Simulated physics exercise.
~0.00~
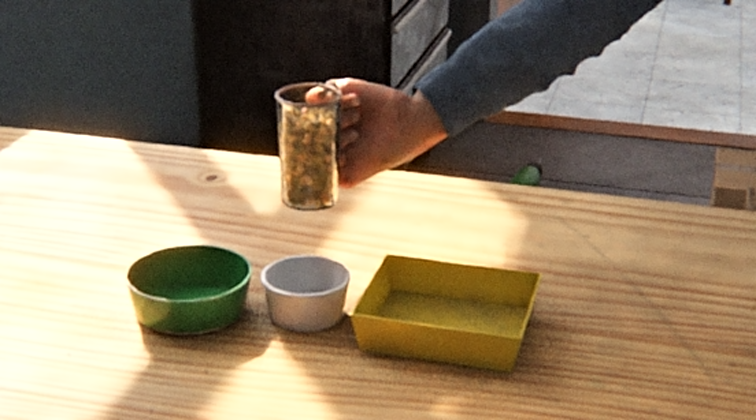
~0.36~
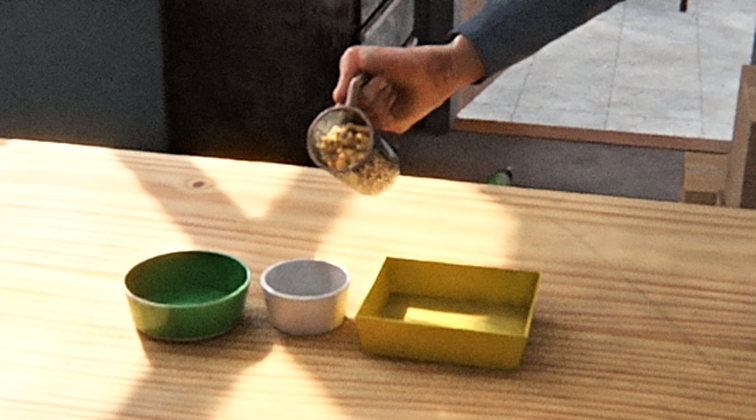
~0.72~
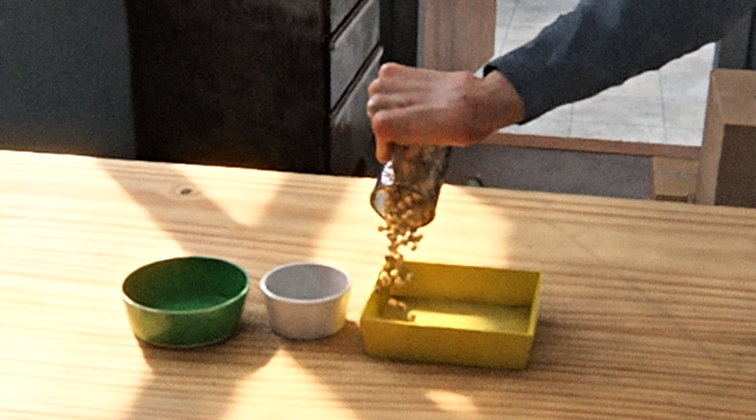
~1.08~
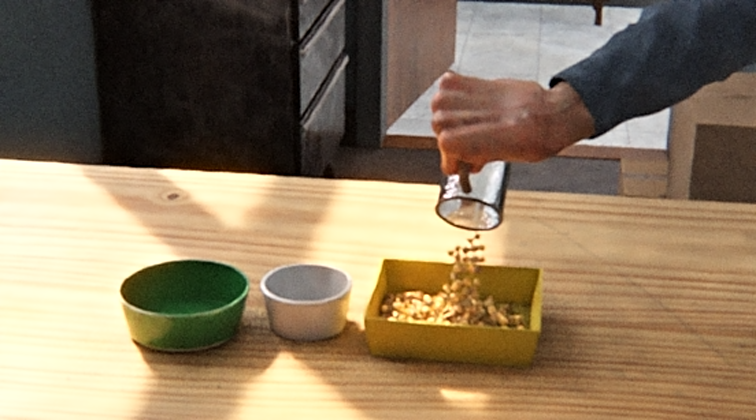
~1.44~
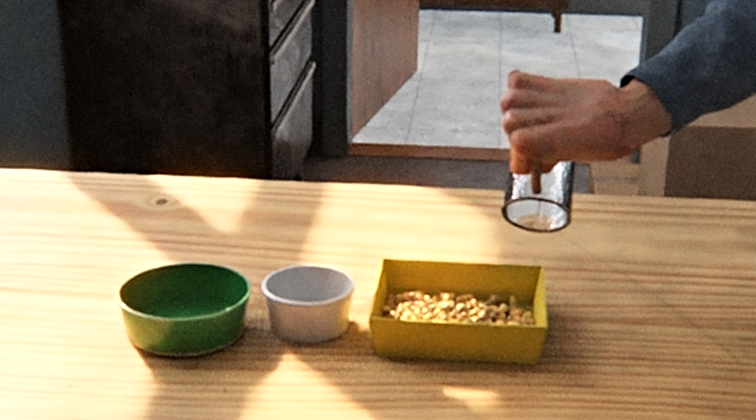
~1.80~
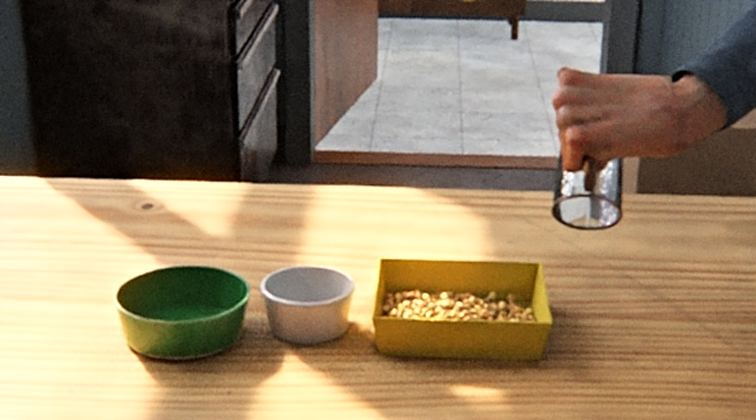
On a sunlit wooden table in a room with dark drawers and a tiled floor behind, seen from slightly above, a green dish, a small white dish and a yellow rectangular tin stand in a row from left to right. A hand in a blue-grey sleeve holds a clear cup full of dried chickpeas above them. The hand moves right and tips the cup, and chickpeas stream into the yellow tin. As it keeps moving right, the last ones drop in. Finally the hand holds the emptied cup tilted beyond the tin, where the chickpeas lie, while both dishes remain empty.
